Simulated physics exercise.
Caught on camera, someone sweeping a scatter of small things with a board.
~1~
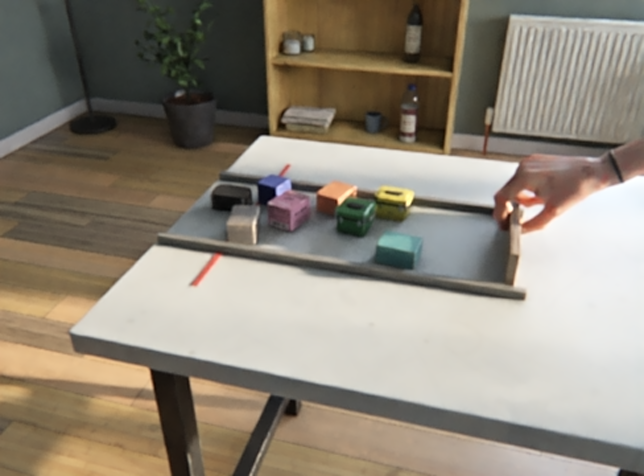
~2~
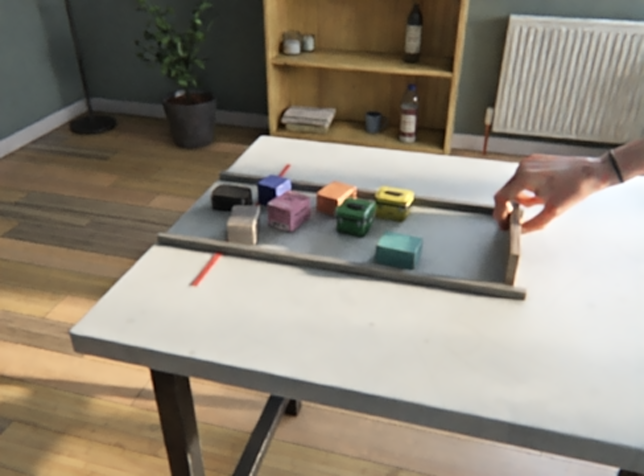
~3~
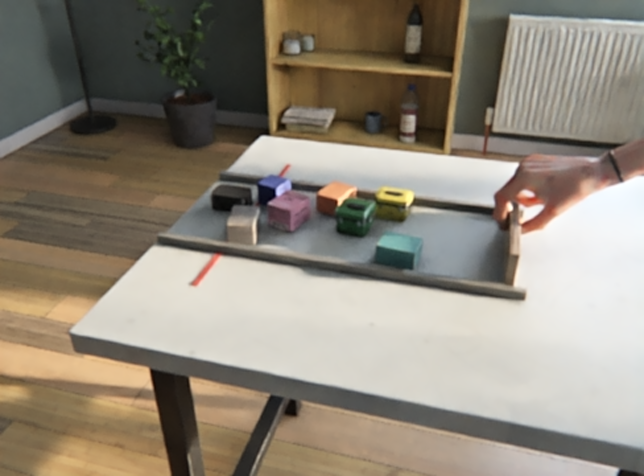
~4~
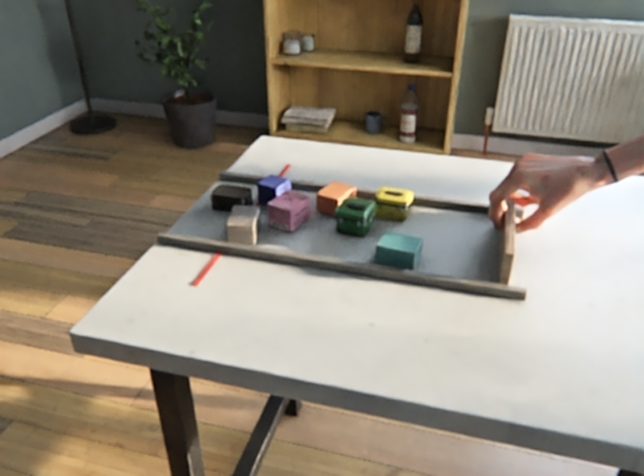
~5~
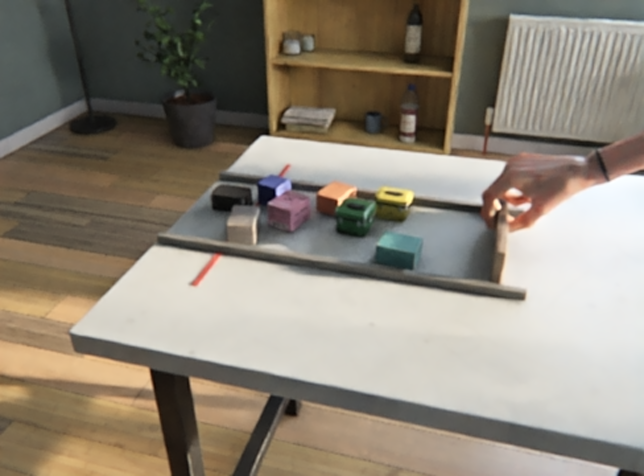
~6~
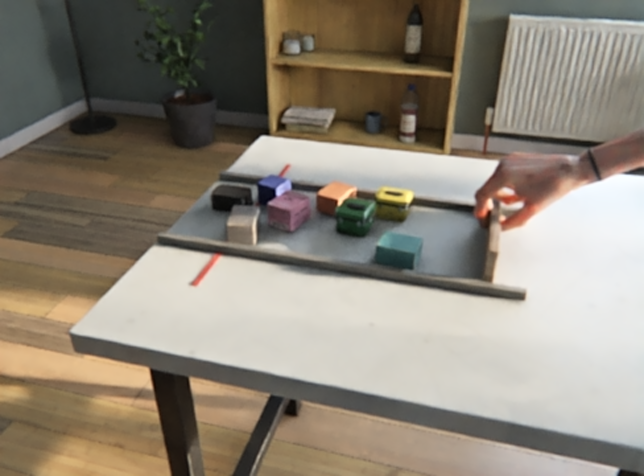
On a white table in a wood-floored room, several small coloured blocks and cases sat still between two rails while a hand at the right slid an upright board slightly left toward them.
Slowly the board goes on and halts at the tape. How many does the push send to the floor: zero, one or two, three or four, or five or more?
In the end the number that fall off is one or two.
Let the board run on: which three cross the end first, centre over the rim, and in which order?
The order is the black case, the blue block, the grey block.
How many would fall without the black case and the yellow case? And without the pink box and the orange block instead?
It would be 0 and 1.
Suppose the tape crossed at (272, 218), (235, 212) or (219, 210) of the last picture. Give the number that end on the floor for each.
The counts: 1, 3 and 5.
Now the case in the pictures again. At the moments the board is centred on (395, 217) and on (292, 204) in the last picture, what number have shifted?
By then 2, and 8.
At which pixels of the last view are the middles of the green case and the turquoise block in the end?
The green case at (236, 202), the turquoise block at (216, 225).
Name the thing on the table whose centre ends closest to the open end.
The grey block ends nearest.
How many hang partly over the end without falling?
The number is 1.
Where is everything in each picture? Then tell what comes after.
In the first picture, black case (232, 199); grey block (244, 225); blue block (274, 191); board (512, 233); tape (250, 214).
In the second picture, grey block (244, 225); board (512, 233).
In the third picture, blue block (274, 192); yellow case (394, 204).
In the fourth picture, black case (232, 199); orange block (336, 198).
In the fifth picture, grey block (244, 225); green case (355, 217).
In the sixth picture, black case (232, 199); grey block (244, 225); blue block (274, 192); board (493, 231); tape (250, 214).
Soon after, none off yet; black case at rest near (232, 199); grey block at rest near (244, 225); blue block at rest near (274, 192).
In the end, the number that fall off is one or two; gone, blue block and black case.
